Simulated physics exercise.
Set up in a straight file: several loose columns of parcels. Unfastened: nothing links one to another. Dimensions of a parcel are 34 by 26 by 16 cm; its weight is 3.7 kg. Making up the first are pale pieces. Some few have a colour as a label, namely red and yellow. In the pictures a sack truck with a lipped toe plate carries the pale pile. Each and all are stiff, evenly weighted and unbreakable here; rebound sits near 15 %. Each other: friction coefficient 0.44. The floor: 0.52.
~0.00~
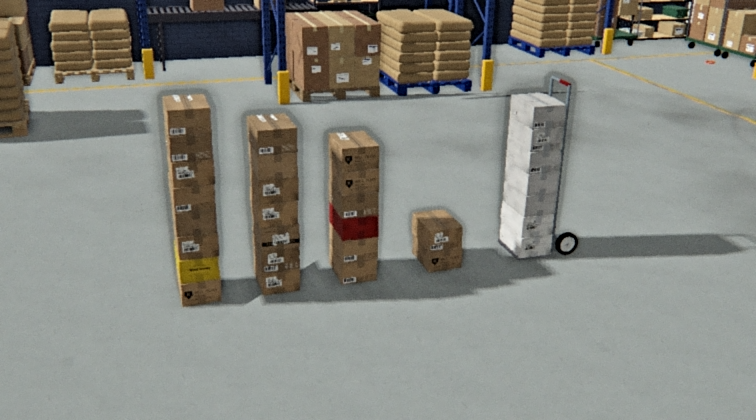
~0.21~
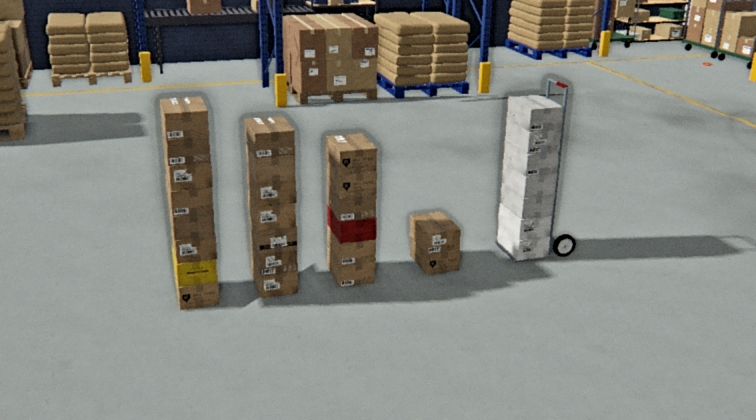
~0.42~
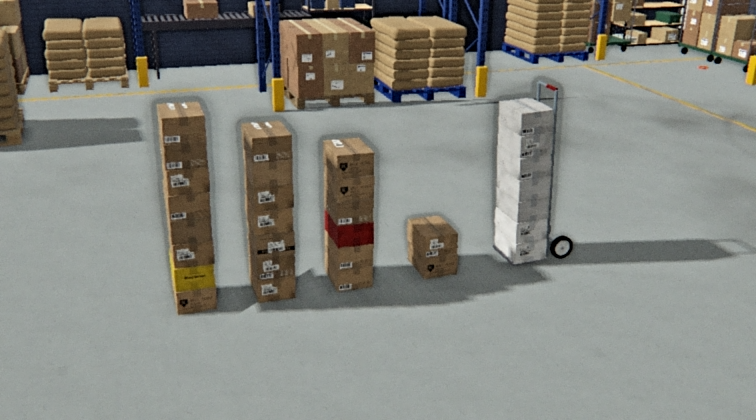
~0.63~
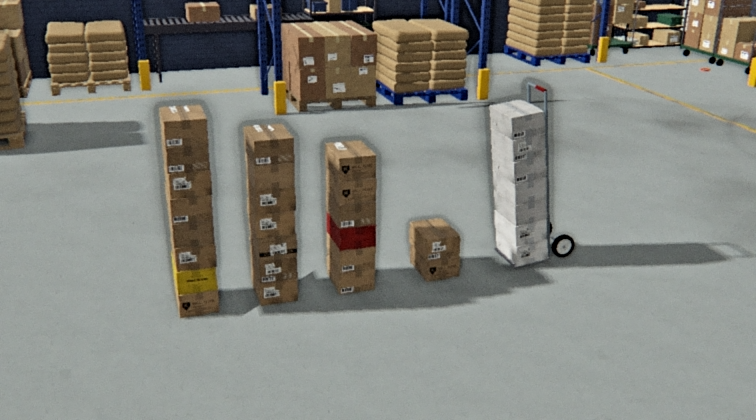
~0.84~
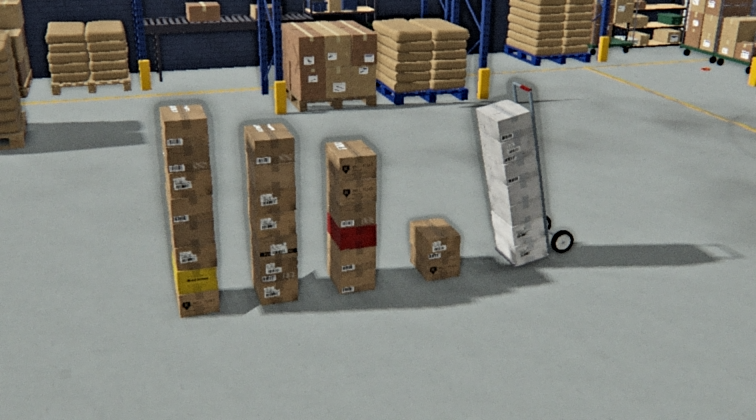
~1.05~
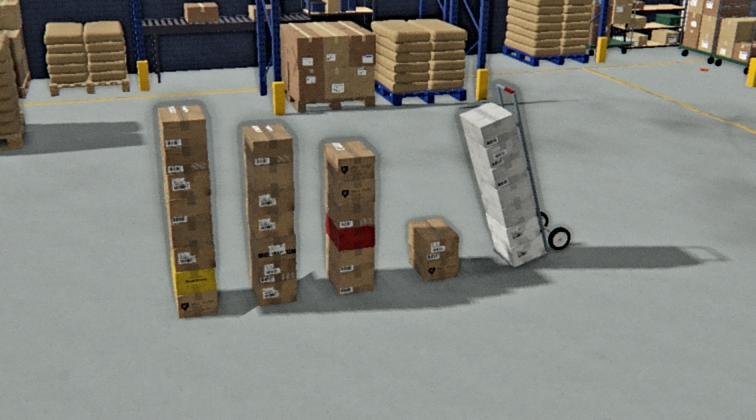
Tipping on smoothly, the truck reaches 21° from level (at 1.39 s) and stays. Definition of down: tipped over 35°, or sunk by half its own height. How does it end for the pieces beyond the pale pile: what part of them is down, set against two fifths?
Less than two fifths are down.
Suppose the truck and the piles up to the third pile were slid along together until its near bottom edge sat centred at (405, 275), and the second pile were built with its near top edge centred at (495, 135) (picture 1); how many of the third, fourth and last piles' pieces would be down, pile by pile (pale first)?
Result: Third pile 6, fourth pile 0, last pile 0.
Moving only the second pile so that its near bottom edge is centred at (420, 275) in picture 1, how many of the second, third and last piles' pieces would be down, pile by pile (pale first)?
Second 0; third 0; last 0.
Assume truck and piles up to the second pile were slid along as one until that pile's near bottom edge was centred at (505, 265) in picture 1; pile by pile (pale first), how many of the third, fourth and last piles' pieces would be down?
That would give third 0, fourth 0 and last 0.
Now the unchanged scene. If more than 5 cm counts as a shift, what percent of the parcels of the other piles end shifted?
I make it 0 per cent.
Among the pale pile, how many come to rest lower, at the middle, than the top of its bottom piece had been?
The total comes to 3.
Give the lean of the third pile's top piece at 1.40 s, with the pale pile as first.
That piece is at some 0°.
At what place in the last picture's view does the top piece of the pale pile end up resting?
The top pale piece ends up roughly at (388, 234).
Around 1.20 s, 0 of the pale pile down; none of the 23 other parcels down.
Around 1.40 s, 7 of the pale pile down; none of the 23 other parcels down.
Around 1.88 s, 7 of the pale pile down; none of the 23 other parcels down, 5 disturbed; red parcel displaced 53 mm.
Finally (2.7 s), 7 of the pale pile down; none of the 23 other parcels down, 4 disturbed; red parcel displaced 50 mm; yellow parcel unmoved. That is 0 per cent. Seen by the last camera, middles, red parcel near (343, 230), yellow parcel near (193, 271).
